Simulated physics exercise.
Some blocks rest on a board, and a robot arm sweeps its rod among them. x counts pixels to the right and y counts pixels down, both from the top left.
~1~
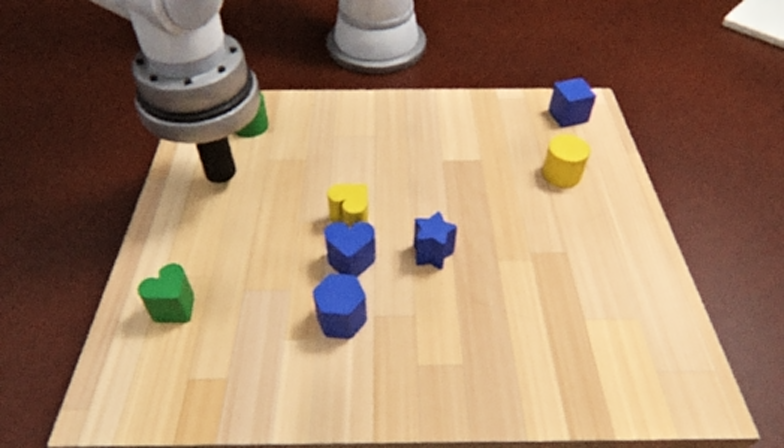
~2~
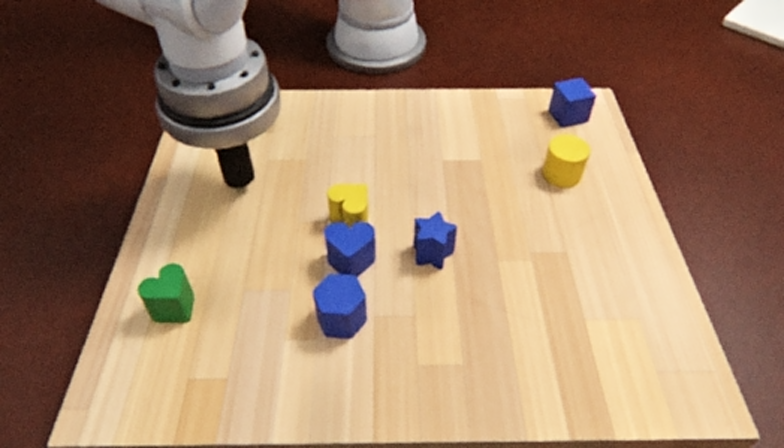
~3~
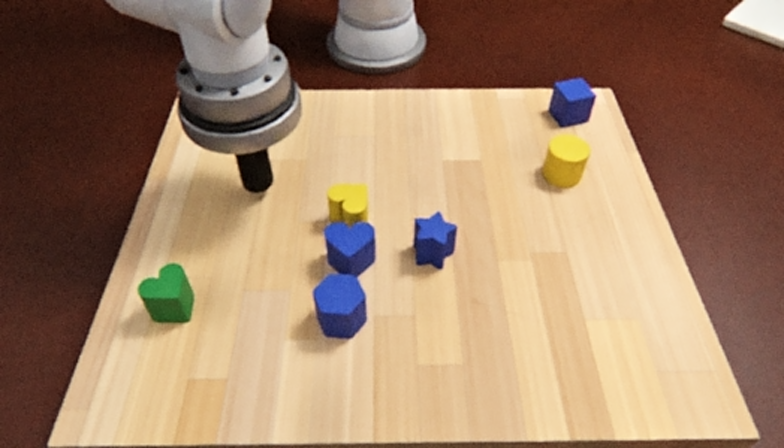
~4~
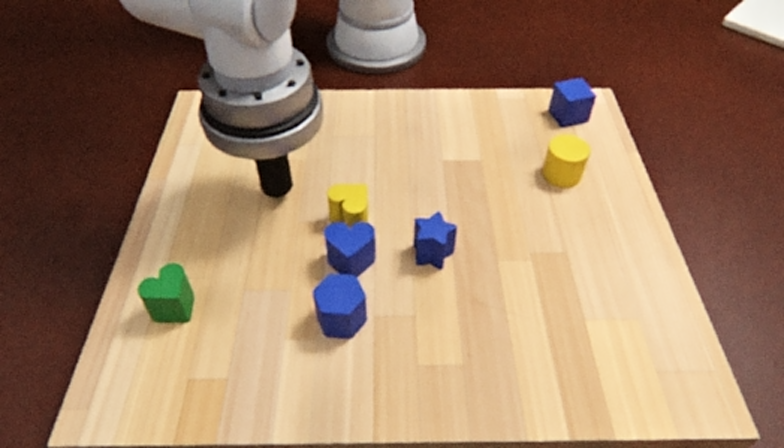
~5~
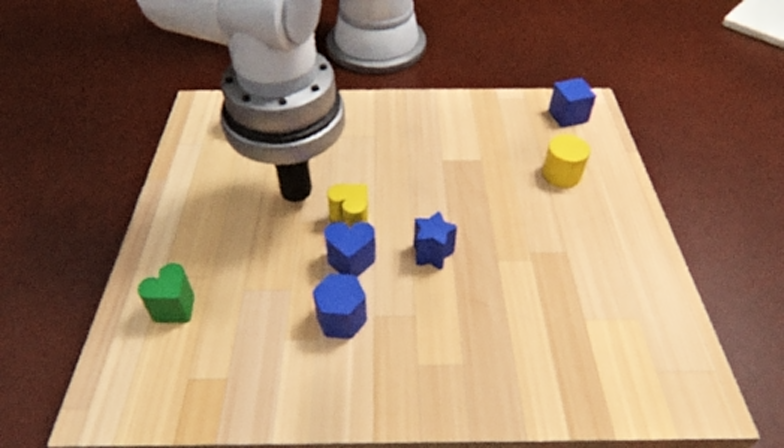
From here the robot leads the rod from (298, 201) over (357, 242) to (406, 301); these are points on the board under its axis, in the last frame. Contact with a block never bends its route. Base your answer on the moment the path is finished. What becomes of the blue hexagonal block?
That block is shifted.
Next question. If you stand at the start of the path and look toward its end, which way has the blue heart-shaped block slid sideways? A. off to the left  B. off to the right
B: Off to the right.
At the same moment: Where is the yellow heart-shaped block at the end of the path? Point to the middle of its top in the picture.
At roughly (406, 216).
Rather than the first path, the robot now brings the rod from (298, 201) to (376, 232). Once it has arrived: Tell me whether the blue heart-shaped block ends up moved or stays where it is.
It is still on its spot.
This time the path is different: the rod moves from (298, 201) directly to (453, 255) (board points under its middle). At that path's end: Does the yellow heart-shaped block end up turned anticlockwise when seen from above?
No, that is not how it ends up.
The first path, step by step. One third of the way, rod at (338, 219); yellow heart-shaped block at (377, 205), turned 20° anticlockwise.
Two thirds of the way, rod at (374, 252); blue hexagonal block at (338, 297); blue heart-shaped block at (358, 258), turned 25° clockwise; yellow heart-shaped block at (406, 215), turned 95° anticlockwise; blue star-shaped block at (442, 226), turned 30° clockwise.
At the end, rod at (407, 293); blue hexagonal block at (333, 303); blue heart-shaped block at (362, 271), turned 70° clockwise; yellow heart-shaped block at (406, 216), turned 100° anticlockwise; blue star-shaped block at (442, 226), turned 30° clockwise.
